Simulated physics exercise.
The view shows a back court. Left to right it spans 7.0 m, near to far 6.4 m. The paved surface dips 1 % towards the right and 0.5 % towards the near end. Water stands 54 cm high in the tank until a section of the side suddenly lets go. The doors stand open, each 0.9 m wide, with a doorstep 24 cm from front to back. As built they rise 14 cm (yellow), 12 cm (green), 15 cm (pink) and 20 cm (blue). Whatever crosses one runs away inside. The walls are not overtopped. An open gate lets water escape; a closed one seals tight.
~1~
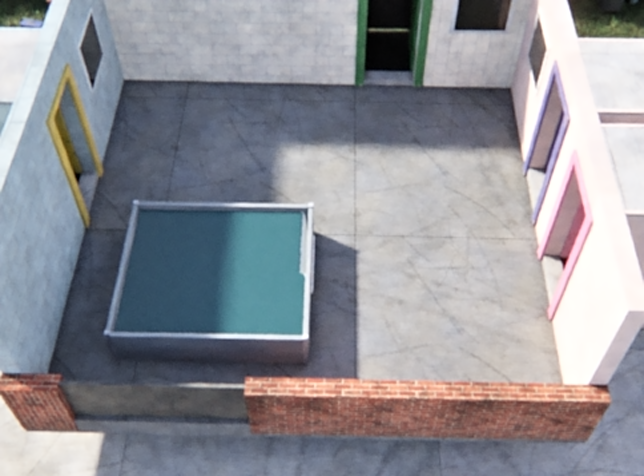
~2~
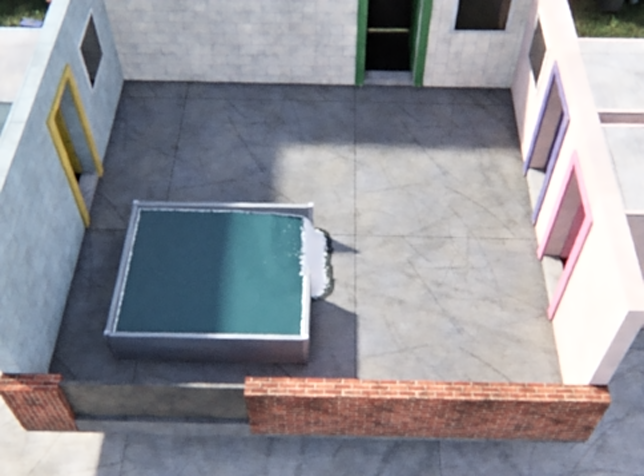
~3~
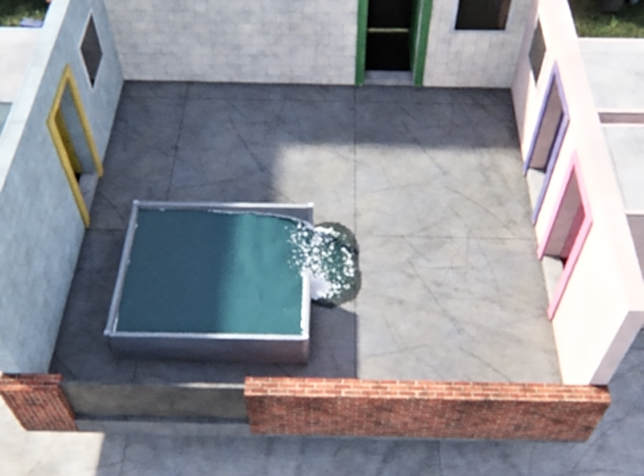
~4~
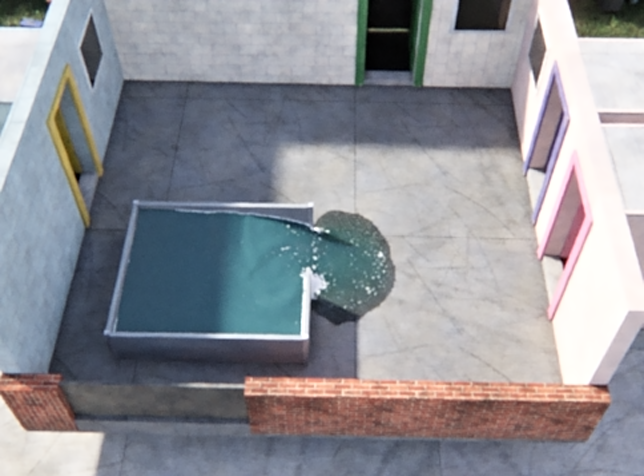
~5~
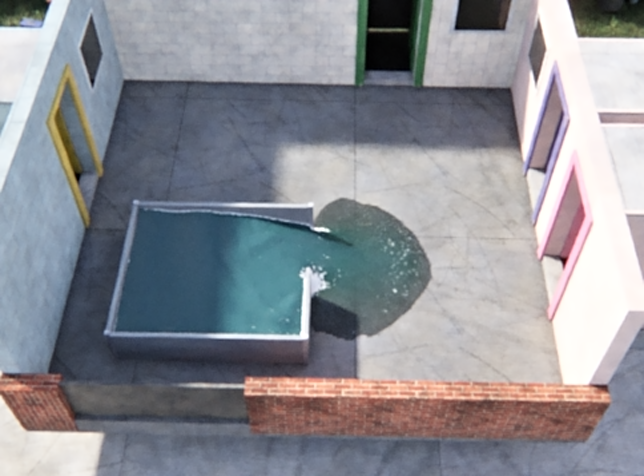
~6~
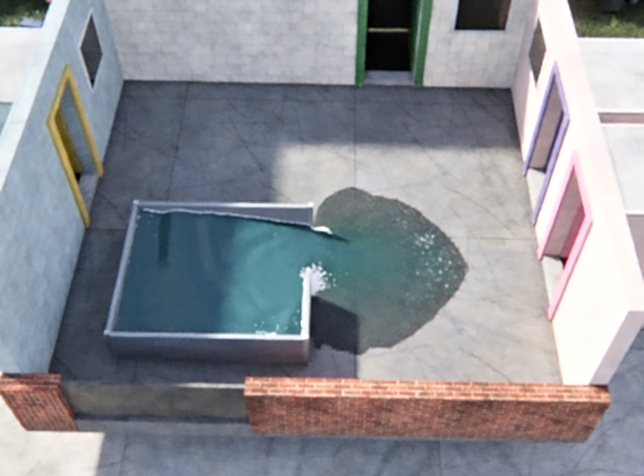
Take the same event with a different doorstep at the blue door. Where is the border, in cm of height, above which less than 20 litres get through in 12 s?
Some 16 cm above the ground.
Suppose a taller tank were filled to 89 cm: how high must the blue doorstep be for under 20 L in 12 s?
Some 28 cm.
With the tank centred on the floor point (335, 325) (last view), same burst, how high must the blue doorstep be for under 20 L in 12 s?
About 12.0 cm.
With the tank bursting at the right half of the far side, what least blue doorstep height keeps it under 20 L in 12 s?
Some 6.5 cm.
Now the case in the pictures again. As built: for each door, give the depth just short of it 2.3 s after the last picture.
Depths in cm: Yellow 0, green 0, pink 23, blue 20.
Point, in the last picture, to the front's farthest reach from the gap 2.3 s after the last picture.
Near (504, 91).
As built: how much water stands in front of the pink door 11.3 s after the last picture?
Roughly 10.0 cm deep.
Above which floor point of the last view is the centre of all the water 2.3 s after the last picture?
At about (326, 269).
Then, 0.7 s after the last picture water covers 25 % of the floor, deepest (34 cm) near (318, 255); it has not reached the blue door.
Then, 2.3 s after the last picture water covers 40 % of the floor, deepest (34 cm) near (504, 91); 20 cm at the blue door, 2 litres in over its 20 cm doorstep.
Then, 11.3 s after the last picture water covers 100 % of the floor, deepest (12 cm) near (545, 415); 10 cm at the blue door, 3 litres in over its 20 cm doorstep.
At the blue door as built, the water peaked near 23 cm, 1.9 s after the last picture.
With a doorstep of 14 cm, 41 litres would have come in within the 12 s; with 19 cm, 6 litres. So under 20 litres takes about 16 cm.
